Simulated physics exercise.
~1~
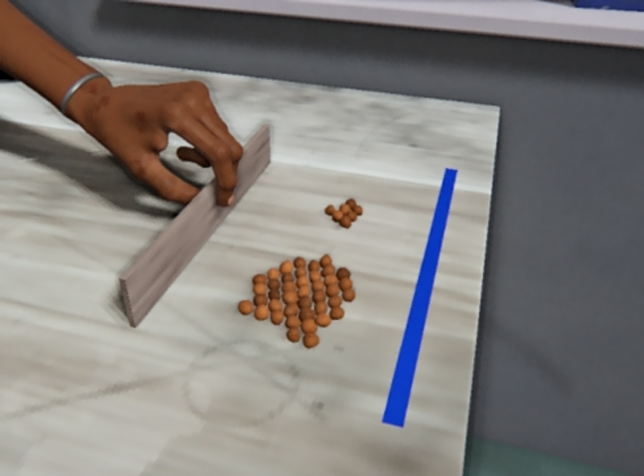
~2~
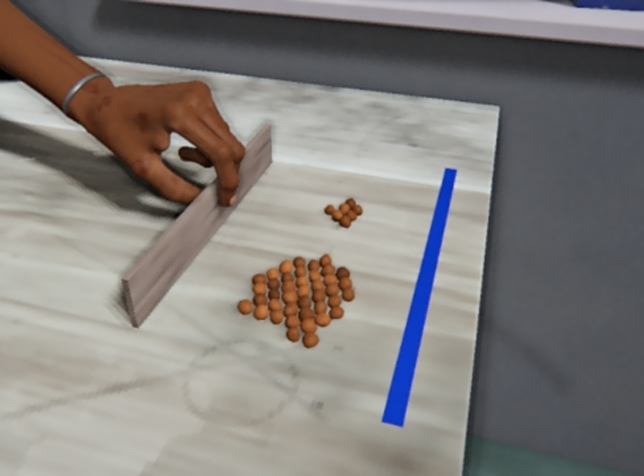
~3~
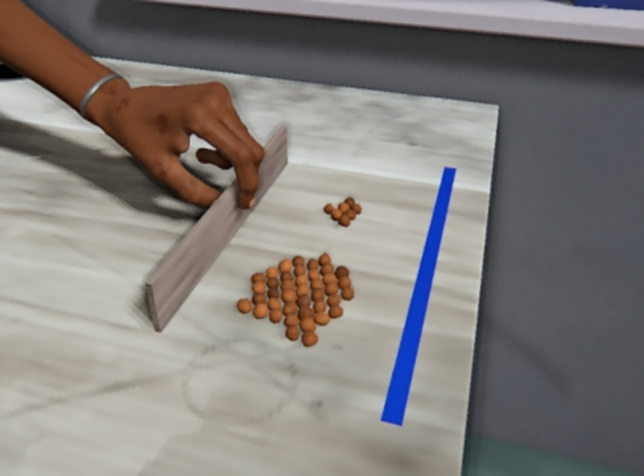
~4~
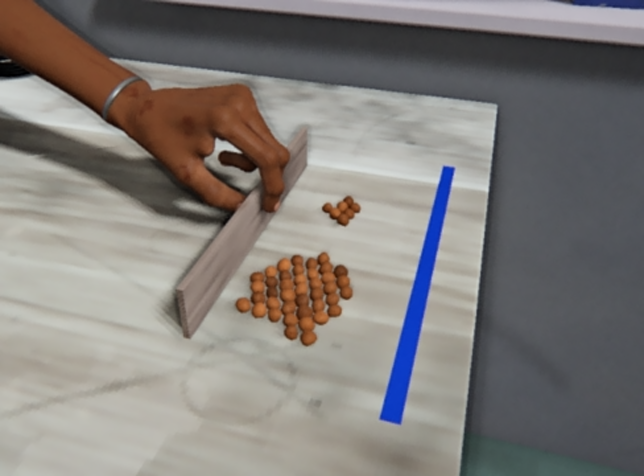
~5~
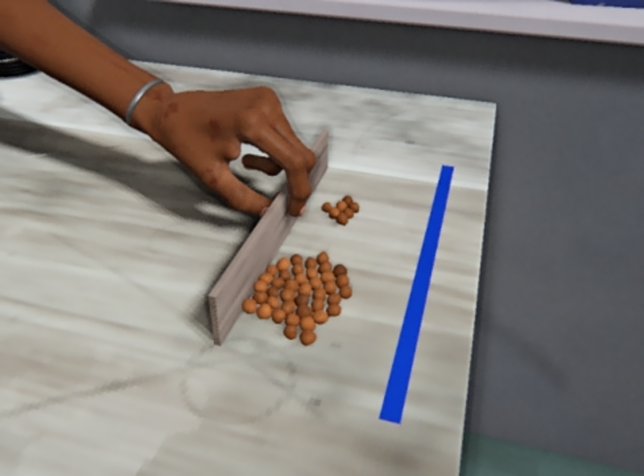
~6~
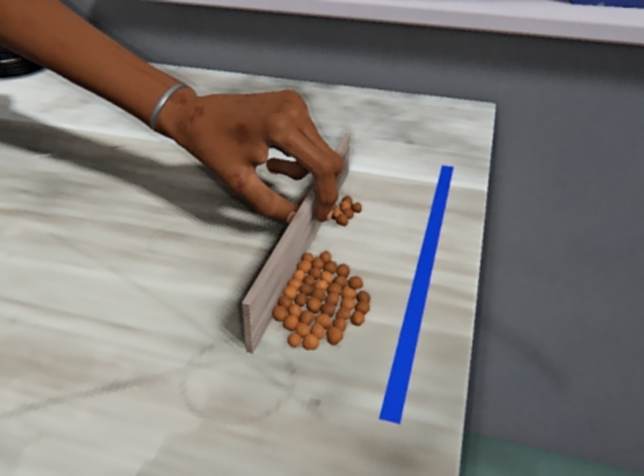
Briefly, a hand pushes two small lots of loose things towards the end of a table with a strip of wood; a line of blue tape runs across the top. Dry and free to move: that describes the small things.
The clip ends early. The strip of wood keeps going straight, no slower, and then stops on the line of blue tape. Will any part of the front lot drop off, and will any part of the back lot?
Front lot: Yes, some drops off. Back lot: No, it all stays.
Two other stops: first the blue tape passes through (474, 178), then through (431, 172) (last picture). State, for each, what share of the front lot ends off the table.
With the first stop around 90 % ends off the table, and with the second around 10 %.
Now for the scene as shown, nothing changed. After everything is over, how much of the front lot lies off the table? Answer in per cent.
I'd put it at around 20 in a hundred.
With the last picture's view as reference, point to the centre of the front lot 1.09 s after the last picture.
Centre at approx. (452, 327).
Then, 0.40 s on from there, strip of wood still moving, near (378, 210); front lot all on the table, its front near (432, 325); back lot all on the table, its front near (402, 223).
Then, 0.81 s on from there, strip of wood stopped at the blue tape; front lot a little over the edge; back lot all on the table, its front near (460, 236).
Then, 1.09 s on from there, strip of wood stopped at the blue tape; front lot near a quarter over the edge; back lot all on the table, its front near (469, 237).
In the end, strip of wood stopped at the blue tape; front lot near a quarter over the edge; back lot all on the table, its front near (469, 237).
